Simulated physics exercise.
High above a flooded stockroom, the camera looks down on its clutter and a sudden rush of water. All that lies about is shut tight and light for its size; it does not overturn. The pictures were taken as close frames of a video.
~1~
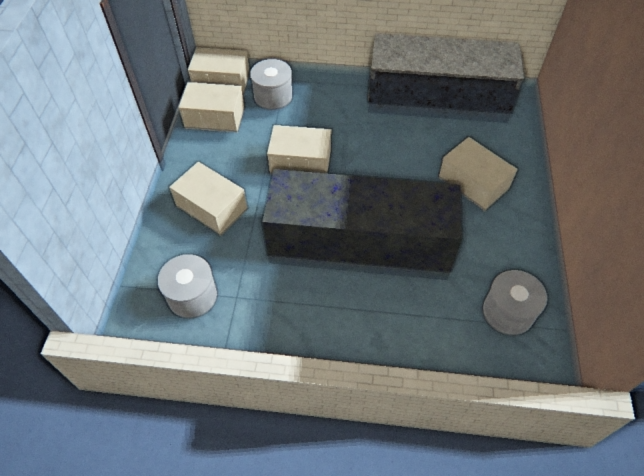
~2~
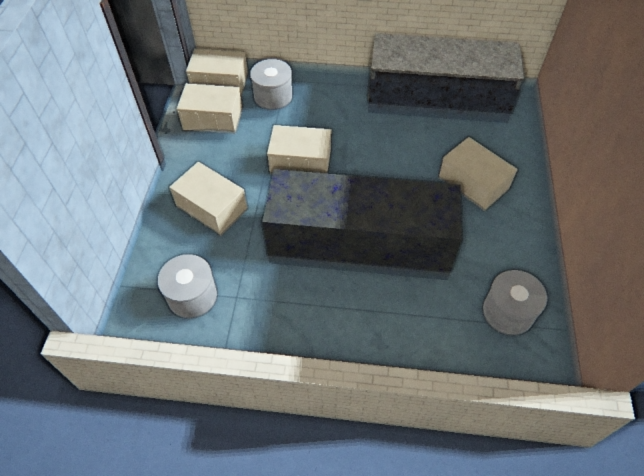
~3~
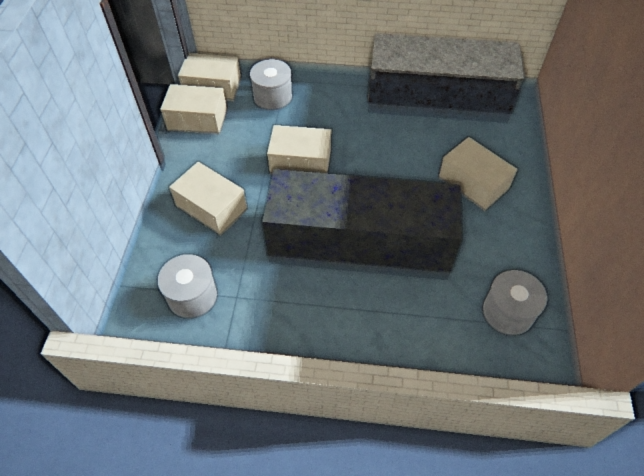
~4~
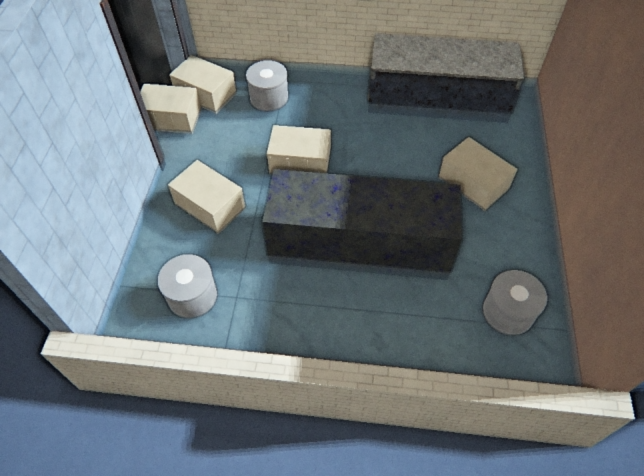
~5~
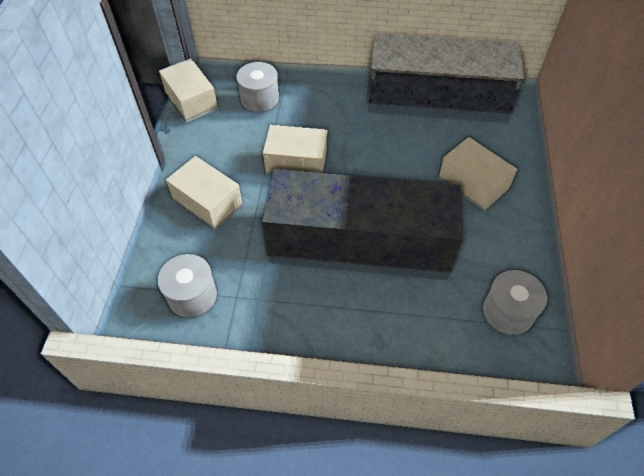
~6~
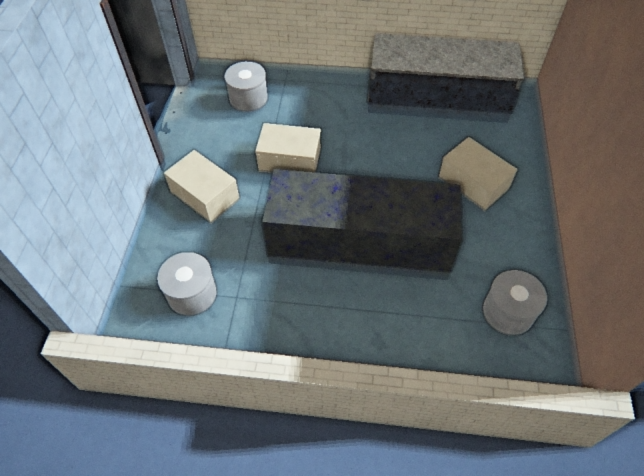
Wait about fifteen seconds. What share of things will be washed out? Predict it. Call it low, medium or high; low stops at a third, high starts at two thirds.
High.
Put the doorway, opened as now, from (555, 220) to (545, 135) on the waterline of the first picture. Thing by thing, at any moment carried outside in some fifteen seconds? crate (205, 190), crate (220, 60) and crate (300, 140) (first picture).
First never leaves, second never leaves, third escapes.
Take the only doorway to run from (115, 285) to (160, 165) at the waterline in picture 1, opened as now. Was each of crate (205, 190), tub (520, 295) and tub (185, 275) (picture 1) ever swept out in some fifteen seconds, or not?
Escapes, remains, escapes.
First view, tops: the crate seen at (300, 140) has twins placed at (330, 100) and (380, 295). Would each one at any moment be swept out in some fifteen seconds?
Taking them in turn: Flushed away, then held back.
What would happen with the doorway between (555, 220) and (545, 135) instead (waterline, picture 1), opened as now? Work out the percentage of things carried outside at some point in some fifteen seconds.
40 per cent.
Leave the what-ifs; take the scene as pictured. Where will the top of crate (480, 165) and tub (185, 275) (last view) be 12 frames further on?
The tops should be near (398, 148) and near (169, 199).
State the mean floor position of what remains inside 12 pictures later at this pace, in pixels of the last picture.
That works out to about (352, 230) on the floor.
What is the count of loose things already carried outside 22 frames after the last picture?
Total: 6.
A moment on, 2 of 8 are out; 6 afloat.
Next, 5 of 8 are out; 3 afloat.
Later, 6 of 8 are out; 2 afloat.
In the end, 6 of 8 are out; 2 afloat.
